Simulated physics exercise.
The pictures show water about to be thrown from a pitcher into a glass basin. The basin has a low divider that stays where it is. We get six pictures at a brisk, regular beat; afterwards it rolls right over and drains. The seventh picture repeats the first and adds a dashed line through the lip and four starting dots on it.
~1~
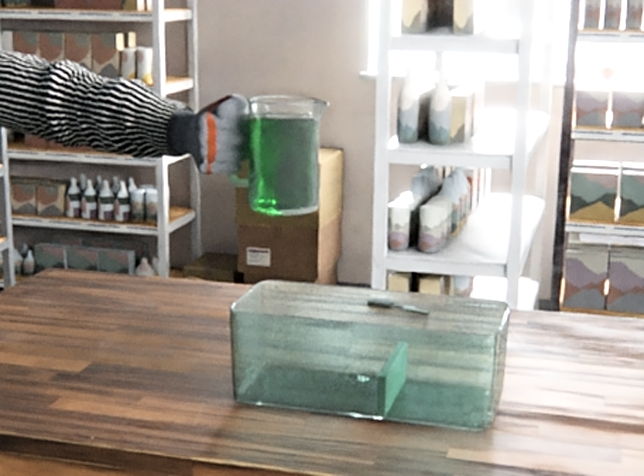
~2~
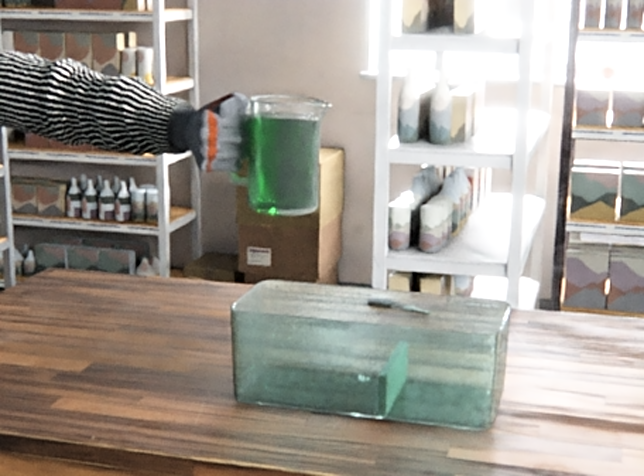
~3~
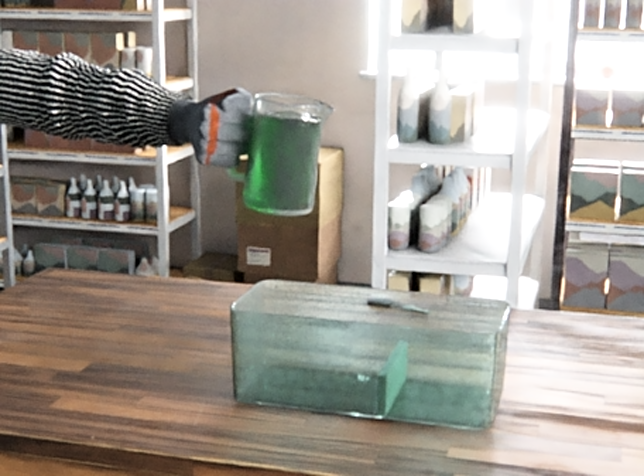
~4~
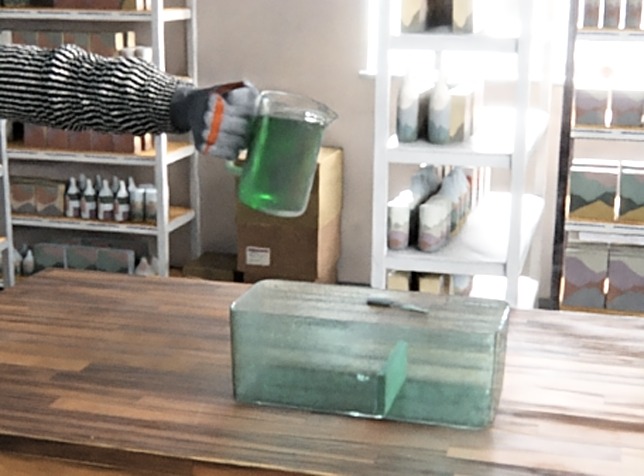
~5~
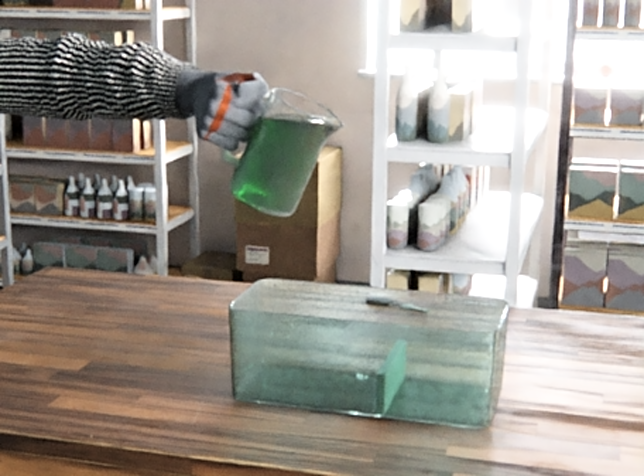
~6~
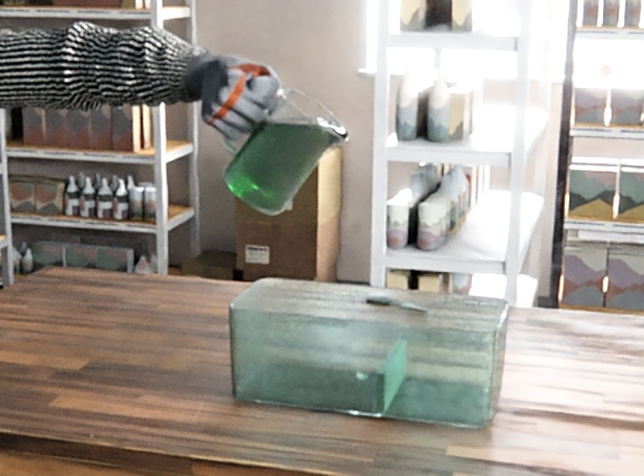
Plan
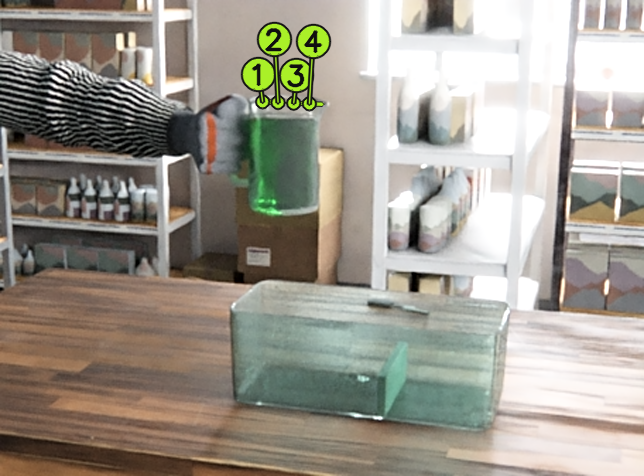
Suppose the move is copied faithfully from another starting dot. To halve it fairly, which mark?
Use dot 4.
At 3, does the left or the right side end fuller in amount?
More ends on the left.
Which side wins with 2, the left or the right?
The left side.
On the marked copy, 1 at (262, 101); 2 at (278, 102); 3 at (293, 103); 4 at (309, 103).
If 1 is chosen, about 93 % ends left of the wall and 4 % right of it; 3 % is lost outside.
If 2 is chosen, about 94 % ends left of the wall and 4 % right of it; 3 % is lost outside.
If 3 is chosen, about 85 % ends left of the wall and 10 % right of it; 5 % is lost outside.
If 4 is chosen, about 53 % ends left of the wall and 46 % right of it.
